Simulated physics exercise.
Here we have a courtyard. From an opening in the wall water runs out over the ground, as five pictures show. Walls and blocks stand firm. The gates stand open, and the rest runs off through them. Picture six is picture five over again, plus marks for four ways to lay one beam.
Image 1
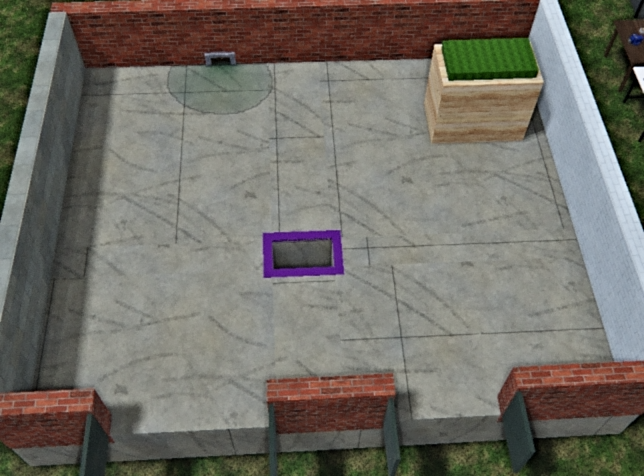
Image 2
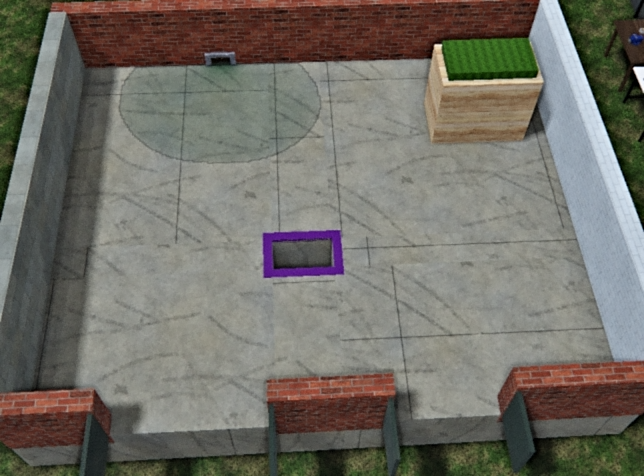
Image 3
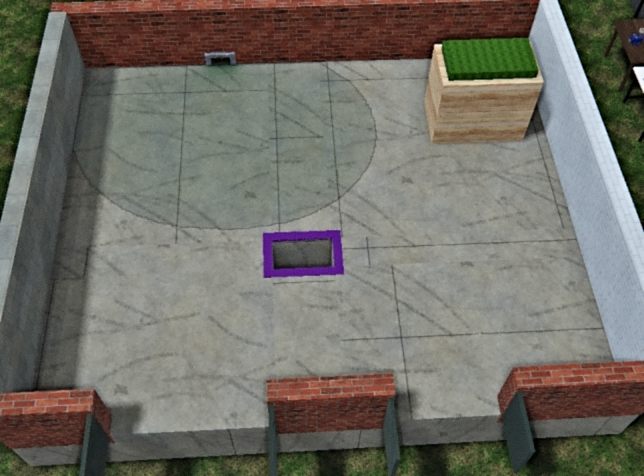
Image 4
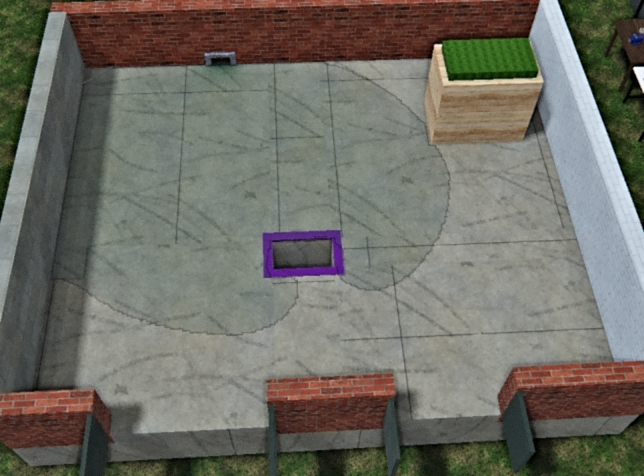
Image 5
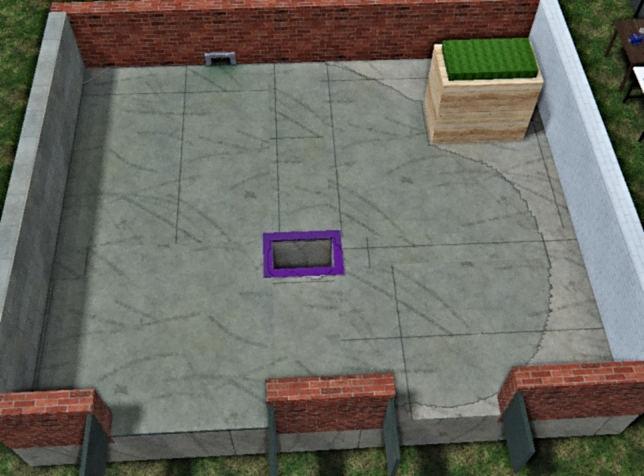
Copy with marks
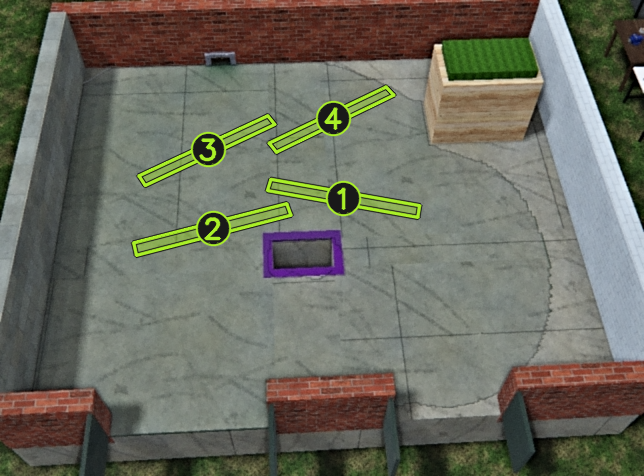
The clip shows a walled courtyard where a thin sheet of water spreads from an outfall at the back wall, widening across the concrete, surrounding a purple-rimmed drain pit, and covering most of the ground around a grass-topped wooden block.
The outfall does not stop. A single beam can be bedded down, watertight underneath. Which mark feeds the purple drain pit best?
Take 4.
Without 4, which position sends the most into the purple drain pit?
It is 1.
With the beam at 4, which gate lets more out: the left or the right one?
The left gate.
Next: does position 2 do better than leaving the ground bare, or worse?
It is worse.
On the marked copy, 1 from (269, 184) to (418, 211); 2 from (135, 249) to (288, 209); 3 from (142, 180) to (271, 120); 4 from (272, 147) to (389, 91).
For position 1, about 10 % of the stream runs into the purple drain pit, about 89 % out by the gates.
For position 2, about 5 % of the stream runs into the purple drain pit, about 94 % out by the gates.
For position 3, about 3 % of the stream runs into the purple drain pit, about 96 % out by the gates.
For position 4, about 16 % of the stream runs into the purple drain pit, about 83 % out by the gates.
